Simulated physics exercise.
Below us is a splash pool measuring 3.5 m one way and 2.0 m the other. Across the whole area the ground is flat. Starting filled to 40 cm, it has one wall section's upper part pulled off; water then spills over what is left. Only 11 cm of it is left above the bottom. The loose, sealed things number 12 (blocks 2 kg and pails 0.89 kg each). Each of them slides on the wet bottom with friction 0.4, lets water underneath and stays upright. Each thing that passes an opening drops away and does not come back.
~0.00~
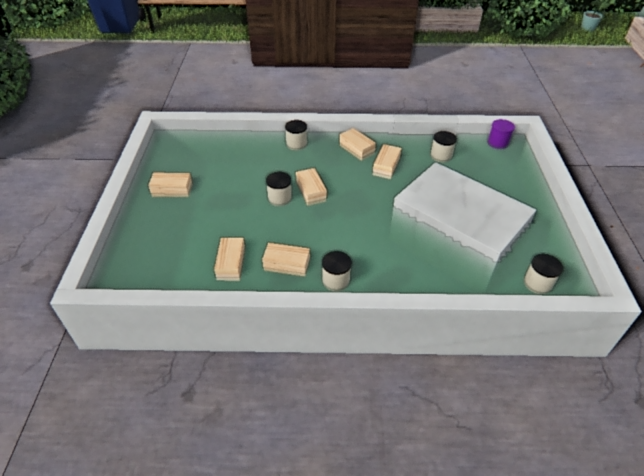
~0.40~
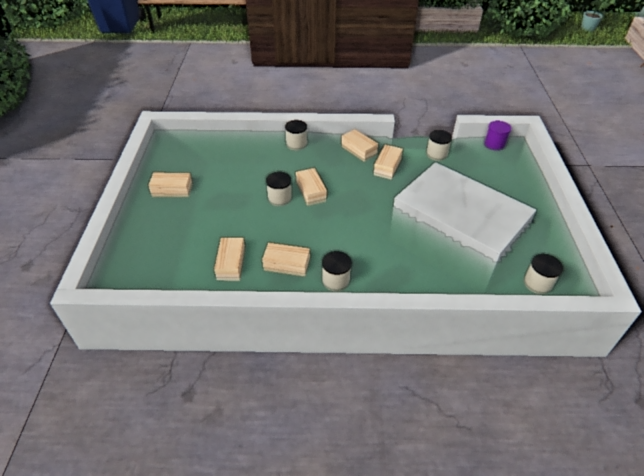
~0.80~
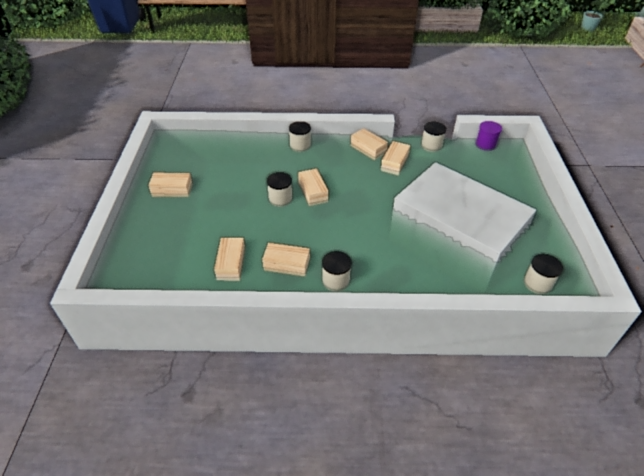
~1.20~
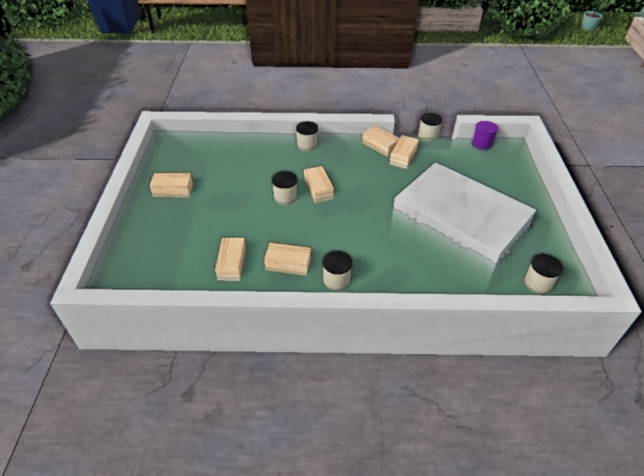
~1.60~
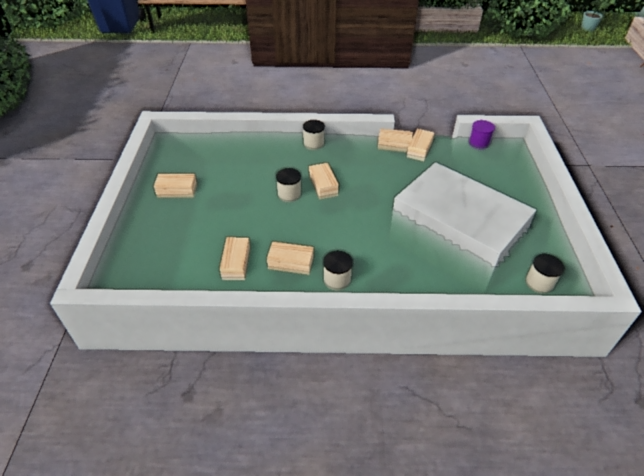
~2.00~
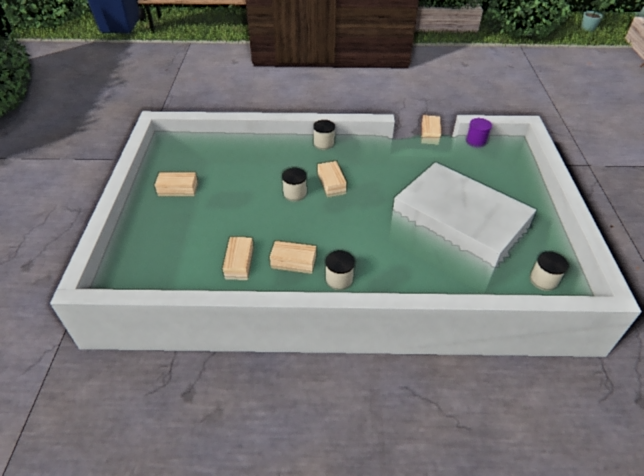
The video shows a green-water pool holding wooden blocks, black-topped pails and a purple pail as a gap opens in the back wall; nearby objects drift toward it, and a black-topped pail and then a block pass out of view.
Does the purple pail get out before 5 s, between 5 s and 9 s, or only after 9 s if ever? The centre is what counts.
It is missing at both times.
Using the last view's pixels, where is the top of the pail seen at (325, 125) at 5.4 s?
By that time it sits near (405, 124).
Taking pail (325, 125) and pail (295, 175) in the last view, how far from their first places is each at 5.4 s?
Log: Item 1 = 100 cm; item 2 = 40 cm.
After 2.8 s the purple pail is near (471, 126), 0.3 m from its start, afloat; 3 of 12 are out; 9 afloat.
After 5.4 s the purple pail has gone out (at 3.7 s); 4 of 12 are out; 8 afloat.
After 8.0 s the purple pail has gone out (at 3.7 s); 6 of 12 are out; 6 afloat.
After 12.0 s the purple pail has gone out (at 3.7 s); 7 of 12 are out; 5 afloat.
